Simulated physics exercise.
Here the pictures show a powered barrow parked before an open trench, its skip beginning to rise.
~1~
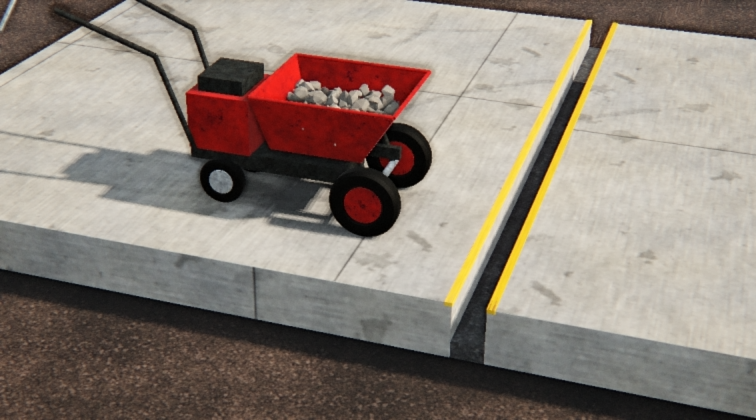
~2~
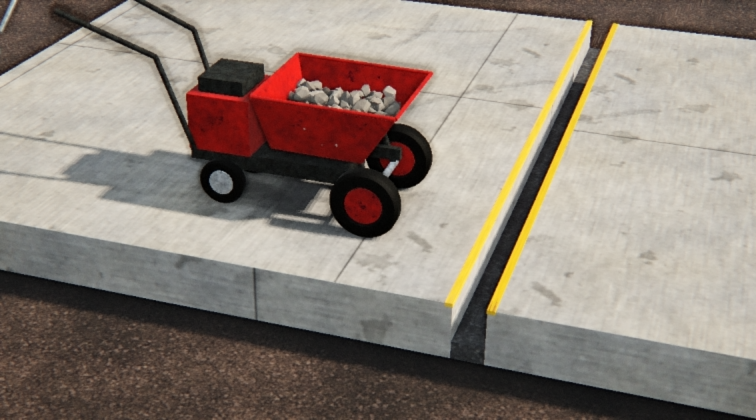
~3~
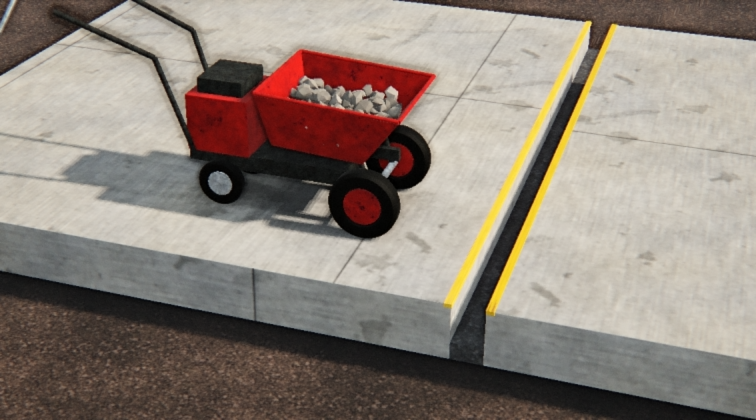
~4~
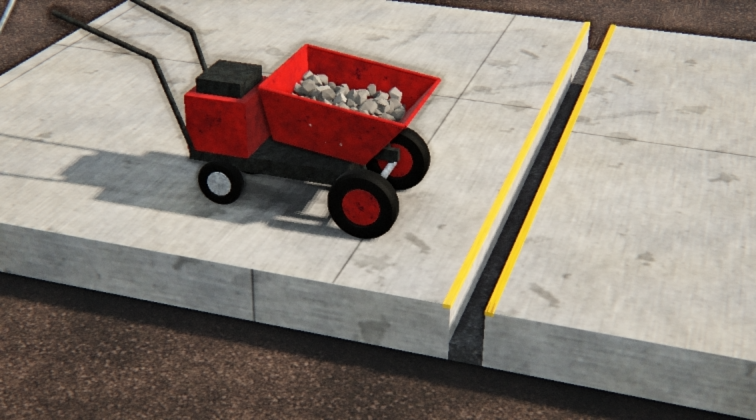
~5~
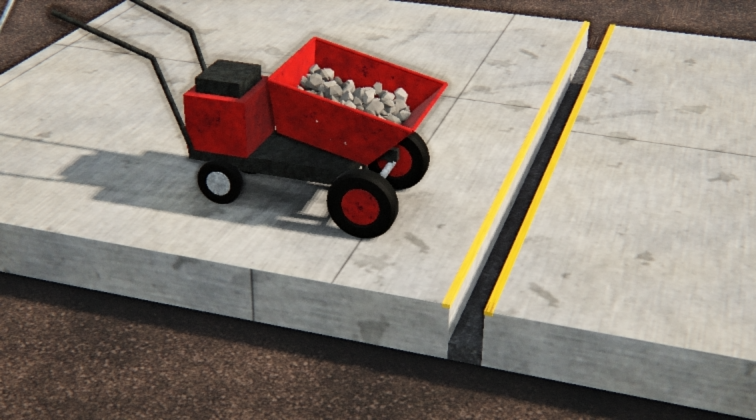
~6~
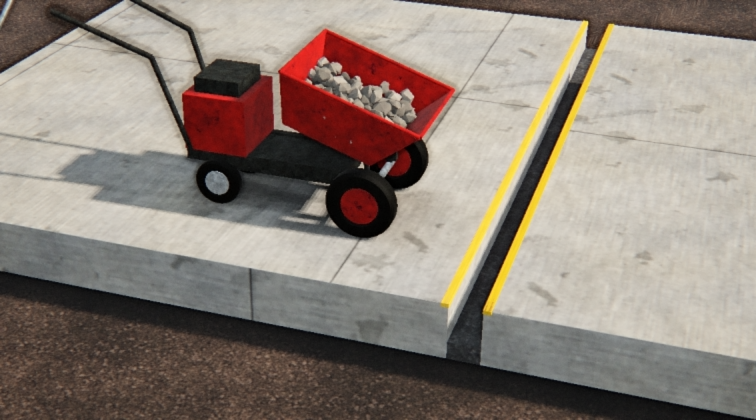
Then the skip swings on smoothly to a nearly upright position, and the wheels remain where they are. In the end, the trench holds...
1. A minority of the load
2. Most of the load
2.
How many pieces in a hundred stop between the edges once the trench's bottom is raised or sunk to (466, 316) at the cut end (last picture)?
Estimate: Approx. 40 in a hundred.
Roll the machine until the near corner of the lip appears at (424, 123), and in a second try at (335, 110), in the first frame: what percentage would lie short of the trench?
Trial 1 around 0 %, trial 2 around 70 %.
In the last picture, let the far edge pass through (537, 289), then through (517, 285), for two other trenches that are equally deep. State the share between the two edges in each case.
The first try lands around 100 %, the second around 90 %.
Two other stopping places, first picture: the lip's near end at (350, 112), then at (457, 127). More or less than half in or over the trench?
Stop 1: Short of half. Stop 2: Short of half.
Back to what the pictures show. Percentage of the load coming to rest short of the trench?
I'd put it at around 10 percent.
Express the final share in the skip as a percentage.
It comes to 0 per cent or so.
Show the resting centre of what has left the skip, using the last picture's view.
Around (502, 239).
Just after the last frame, skip tipped steeply; every one in the skip.
A moment on, skip tipped steeply; almost all in the skip; just a few short of the trench; just a few in or heaped over the trench.
Further on, skip tipped right over; roughly a third in the skip; just a few short of the trench; roughly half in or heaped over the trench; about a tenth beyond it.
When it is over, skip tipped right over; about a tenth short of the trench; the larger part in or heaped over the trench; roughly a quarter beyond it.
